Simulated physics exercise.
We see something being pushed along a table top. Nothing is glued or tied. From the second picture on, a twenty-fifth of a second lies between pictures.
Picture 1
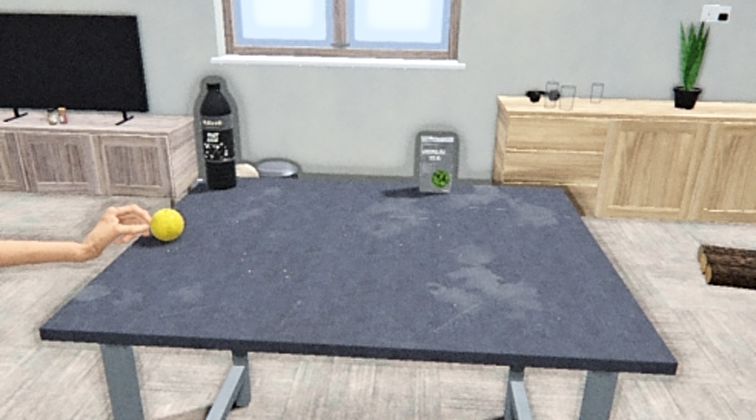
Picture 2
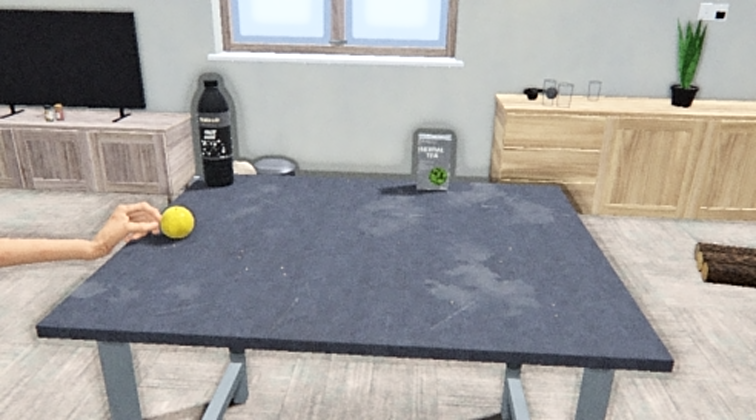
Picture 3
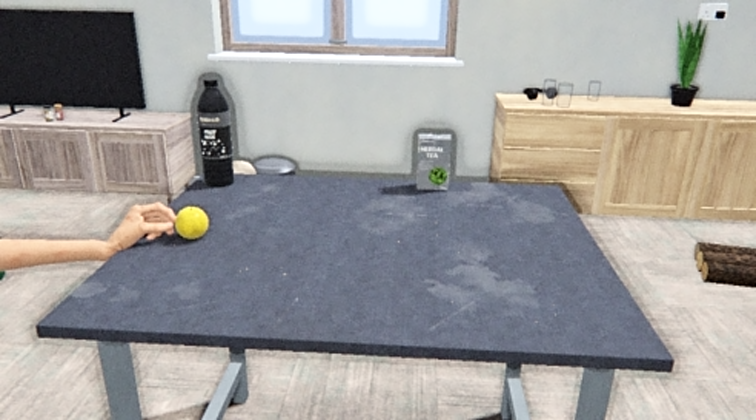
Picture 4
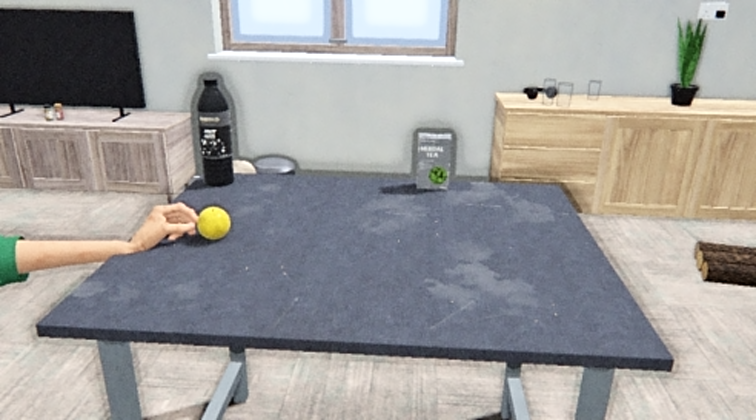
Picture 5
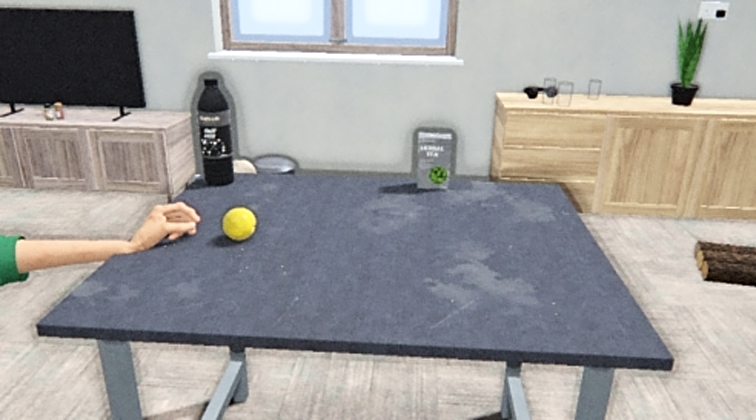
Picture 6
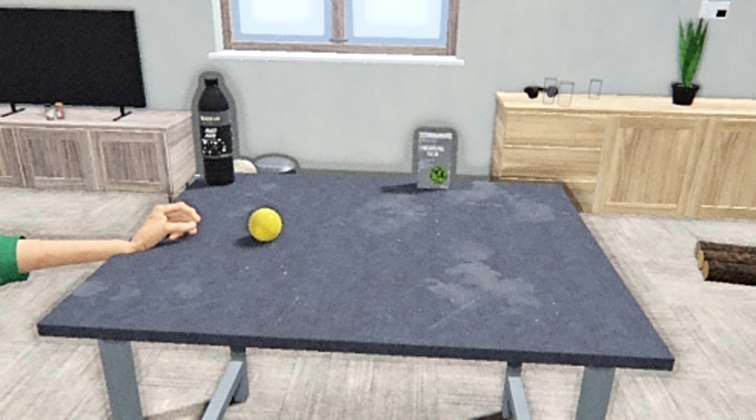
Yellow ball-like fruit being pushed rightward by a hand across a dark table top, then rolling on as the hand stays behind.
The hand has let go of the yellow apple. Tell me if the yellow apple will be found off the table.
The yellow apple drops to the floor.
Then, 0.30 s past the last view, yellow apple displaced well along near (446, 233).
Then, 0.60 s past the last view, yellow apple now off the table.
Then, 0.90 s past the last view, things are still on the move.
Finally, off the table, yellow apple.
